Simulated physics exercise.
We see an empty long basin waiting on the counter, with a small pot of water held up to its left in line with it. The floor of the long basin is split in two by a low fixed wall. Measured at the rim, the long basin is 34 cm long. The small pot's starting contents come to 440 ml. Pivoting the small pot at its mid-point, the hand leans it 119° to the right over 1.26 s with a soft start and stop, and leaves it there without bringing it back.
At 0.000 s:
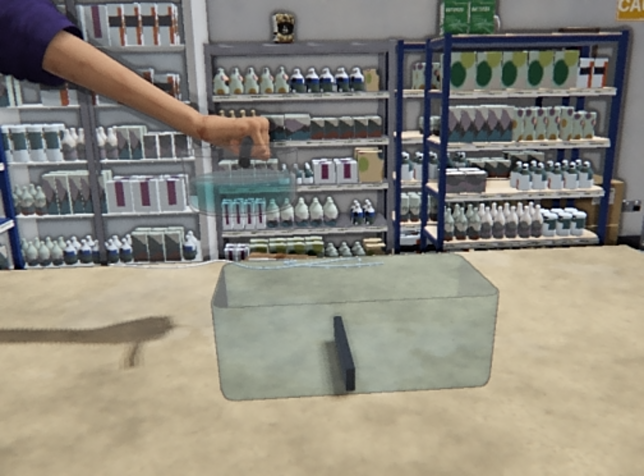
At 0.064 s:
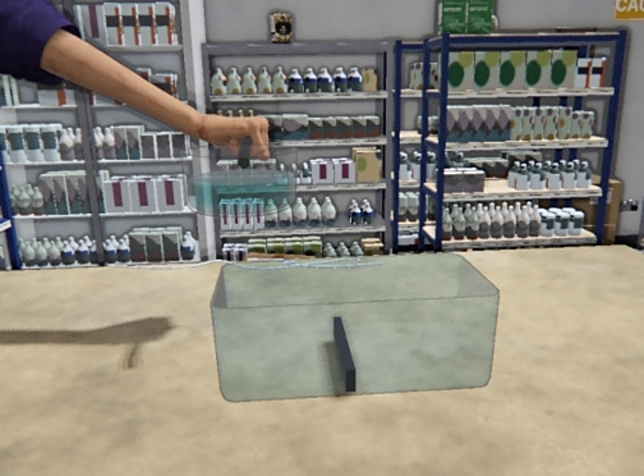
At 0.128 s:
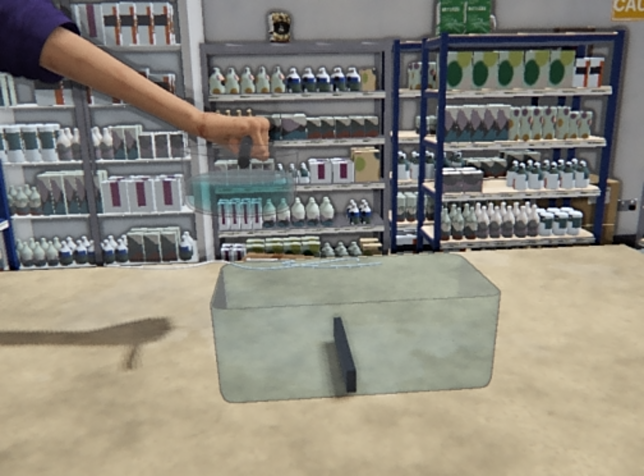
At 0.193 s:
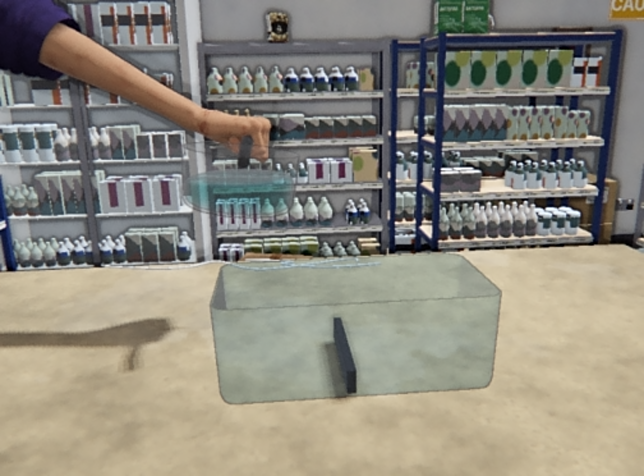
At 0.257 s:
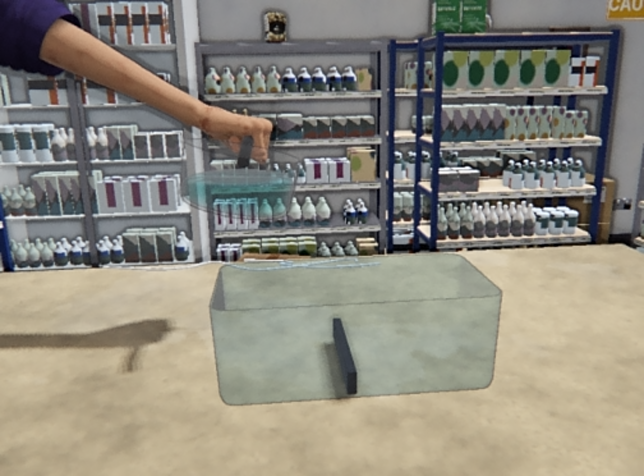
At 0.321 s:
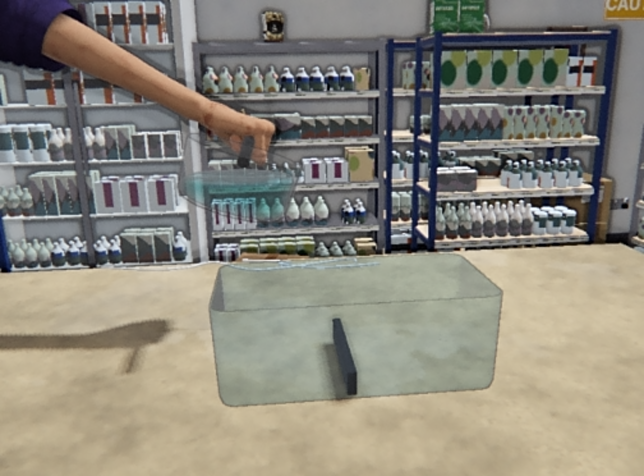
At first, a hand reaches in from the left, holding a small see-through pot of water level above a counter, with an empty long basin standing to its right before stocked shelves. Then the hand leans the pot to the right, barely at first, then more noticeably, while the basin stays still.
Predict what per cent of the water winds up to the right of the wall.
Roughly 42 per cent is past the wall.
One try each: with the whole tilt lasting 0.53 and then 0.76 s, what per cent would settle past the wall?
Respectively 20 and 30 %.
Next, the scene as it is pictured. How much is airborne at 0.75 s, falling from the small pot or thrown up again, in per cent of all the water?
Estimate: Some 32 % of the total.
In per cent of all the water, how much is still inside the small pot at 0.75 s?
About 50 percent.
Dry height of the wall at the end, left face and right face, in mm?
Measured: Left around 20 mm, right around 24 mm.
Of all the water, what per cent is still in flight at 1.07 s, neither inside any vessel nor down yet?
7 per cent or so.
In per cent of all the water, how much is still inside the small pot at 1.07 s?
About 5 % is still there.
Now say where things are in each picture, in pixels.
It leans 0°; its right rim is at (296, 151); the water meets the walls at (188, 179) and (294, 176); the long basin's rim runs from (218, 284) to (479, 273); the wall's top is at (343, 341), in the first picture.
It leans 1°; its right rim is at (296, 151); the water meets the walls at (188, 179) and (294, 176), in the second picture.
It leans 3°; its right rim is at (297, 153); the water meets the walls at (188, 179) and (294, 176), in the third picture.
It leans 7°; its right rim is at (299, 157); the water meets the walls at (186, 178) and (294, 177), in the fourth picture.
It leans 12°; its right rim is at (300, 162); the water meets the walls at (184, 178) and (294, 177), in the fifth picture.
It leans 18°; its right rim is at (301, 168); the water meets the walls at (182, 177) and (295, 176), in the sixth picture.
After 0.75 s the tilt is 77° and 50 per cent is still to pour, 8 is left of the wall and 10 right of it.
After 1.07 s the tilt is 112° and 5 per cent is still to pour, 50 is left of the wall and 38 right of it.
After 1.40 s the tilt is 119° and 0 per cent is still to pour, 58 is left of the wall and 41 right of it.
After 1.76 s the tilt is 119° and 0 per cent is still to pour, 58 is left of the wall and 41 right of it.
In the end 58 per cent lies left of the wall, 42 right of it and 1 outside.
